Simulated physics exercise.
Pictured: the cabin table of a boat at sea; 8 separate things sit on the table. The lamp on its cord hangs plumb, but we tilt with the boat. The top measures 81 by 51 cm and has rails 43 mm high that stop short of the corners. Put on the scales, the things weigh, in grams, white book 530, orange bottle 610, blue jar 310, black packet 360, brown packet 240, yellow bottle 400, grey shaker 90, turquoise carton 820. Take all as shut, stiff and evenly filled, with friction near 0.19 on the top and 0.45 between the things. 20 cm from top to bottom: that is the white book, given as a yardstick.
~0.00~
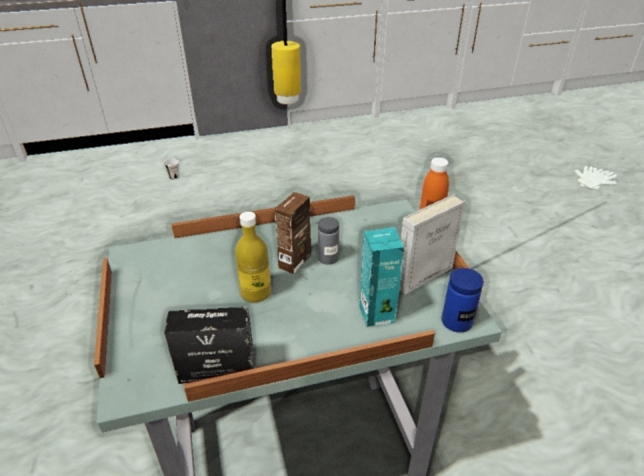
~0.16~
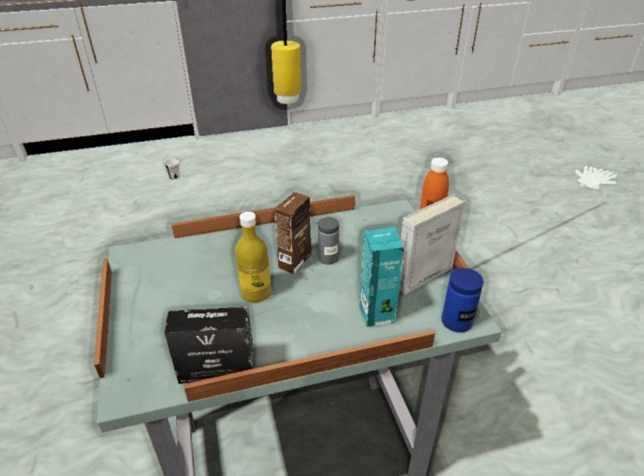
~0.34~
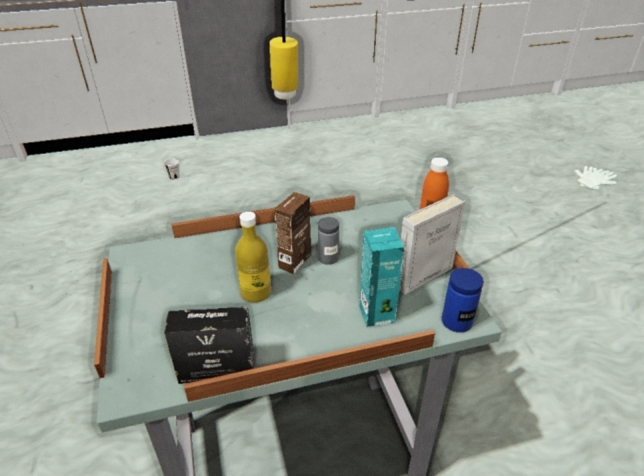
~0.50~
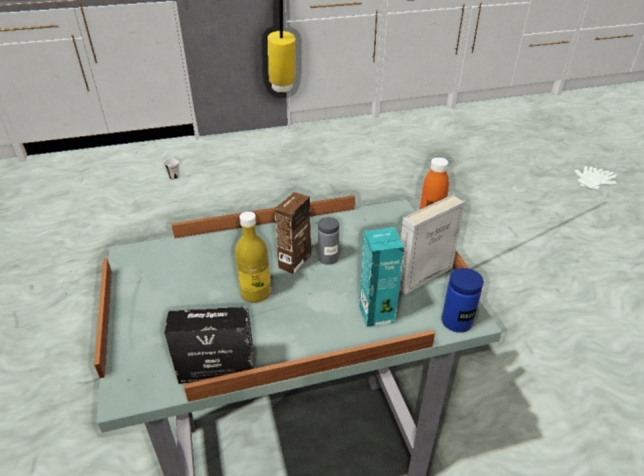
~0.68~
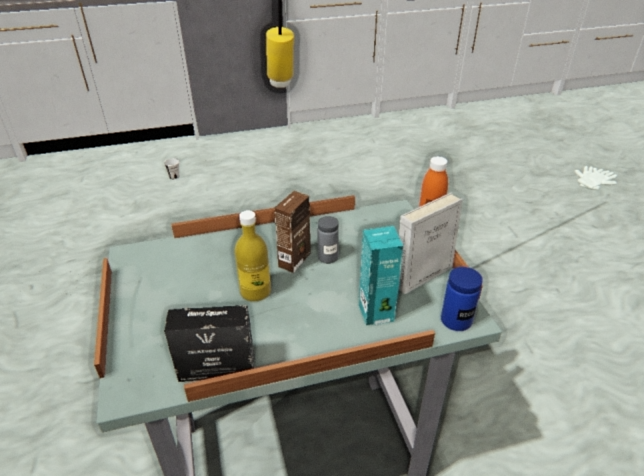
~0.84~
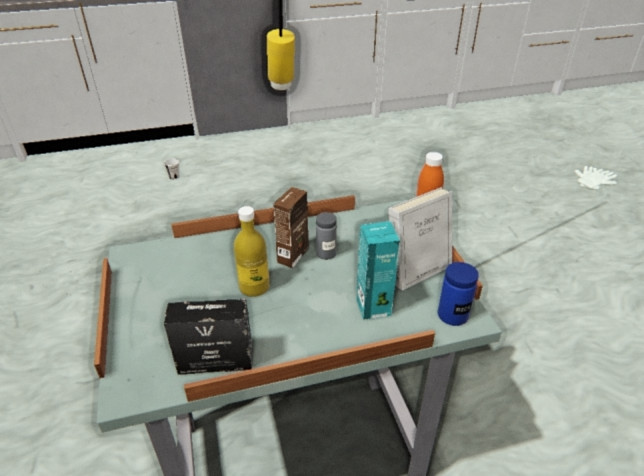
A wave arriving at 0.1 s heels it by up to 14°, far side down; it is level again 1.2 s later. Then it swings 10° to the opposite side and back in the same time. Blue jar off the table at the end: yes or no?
No.
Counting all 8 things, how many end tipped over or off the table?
The tally is 2.
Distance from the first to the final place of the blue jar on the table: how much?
Displacement: Approx. 5 cm.
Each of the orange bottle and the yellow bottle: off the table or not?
The orange bottle is not kept in bounds, the yellow bottle is kept in bounds.
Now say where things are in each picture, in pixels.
In the first picture, boat level; blue jar (462, 301); white book (429, 245).
In the second picture, boat level; black packet (213, 346); brown packet (294, 233).
In the third picture, heel 5°, far side down; yellow bottle (252, 256); grey shaker (329, 241).
In the fourth picture, heel 10°, far side down; turquoise carton (380, 279); white book (429, 245).
In the fifth picture, heel 14°, far side down; white book (428, 244).
In the sixth picture, heel 12°, far side down; blue jar (457, 294) 2 cm from its spot; brown packet (292, 228) 2 cm from its spot.
By 1.04 s, heel 6°, far side down; blue jar 5 cm from its spot near (452, 286); white book rocked 32° off its seat; orange bottle rocked 10° off its seat.
By 1.44 s, heel 1°, near side down; orange bottle now off the table; blue jar 5 cm from its spot near (452, 286); white book on its side.
By 1.74 s, heel 9°, near side down; blue jar 5 cm from its spot near (452, 286); white book on its side; brown packet 5 cm from its spot.
When it is over (3.0 s), off the table, orange bottle; lying over on the table, white book; not toppled but over 5 cm from the start, black packet, brown packet and turquoise carton; the other 3 within 5 cm of the start. In the last view, blue jar near (452, 286).
